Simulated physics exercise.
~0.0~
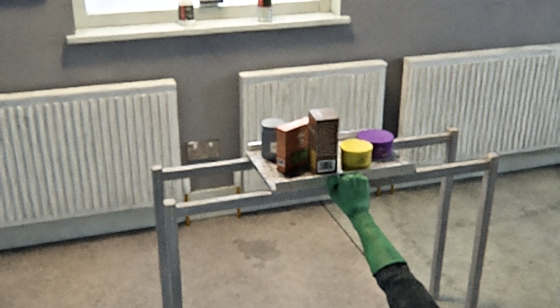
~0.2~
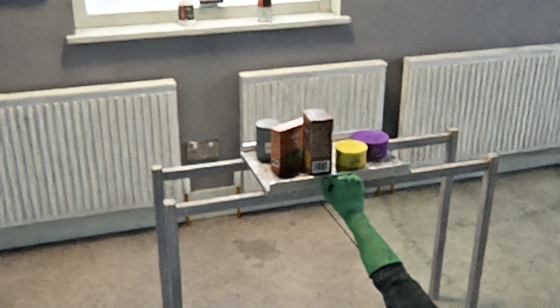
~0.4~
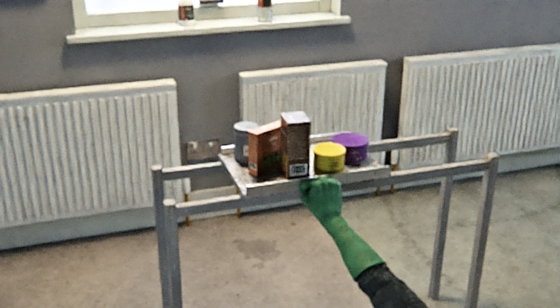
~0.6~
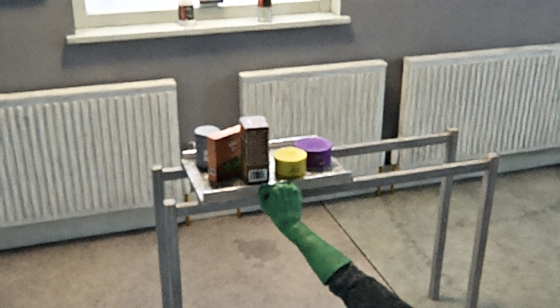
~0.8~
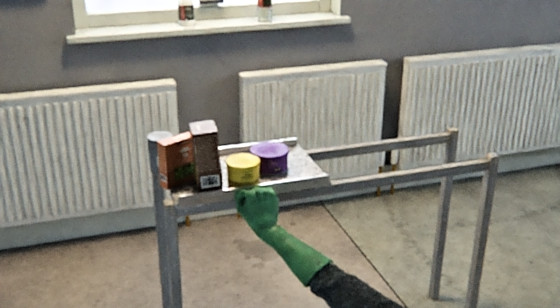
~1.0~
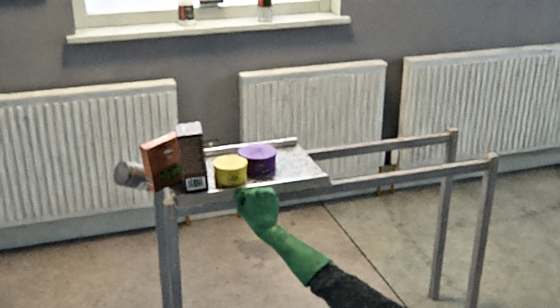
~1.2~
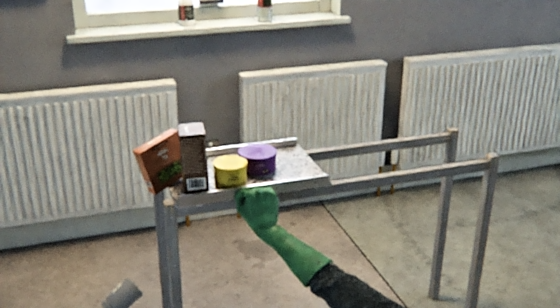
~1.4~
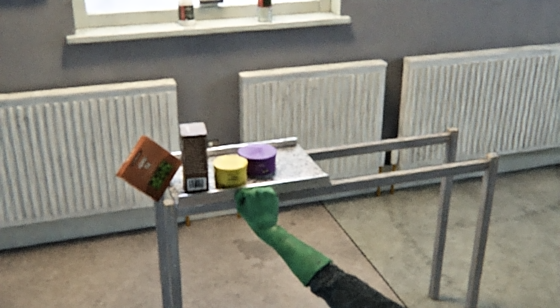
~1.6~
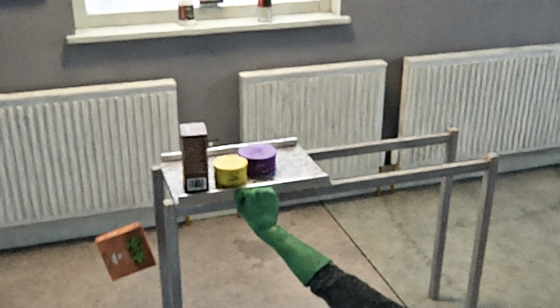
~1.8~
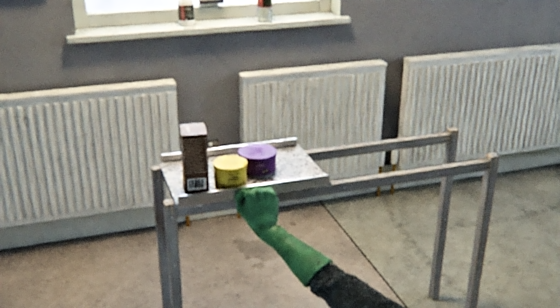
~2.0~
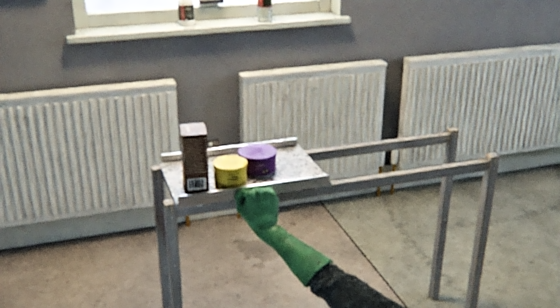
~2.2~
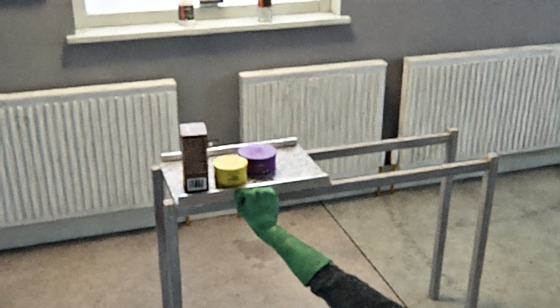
A green-gloved hand slid a loaded tray left along a metal frame until it stopped, and a grey jar toppled off the end, followed by an orange packet, leaving the brown carton standing beside the yellow and purple tubs.
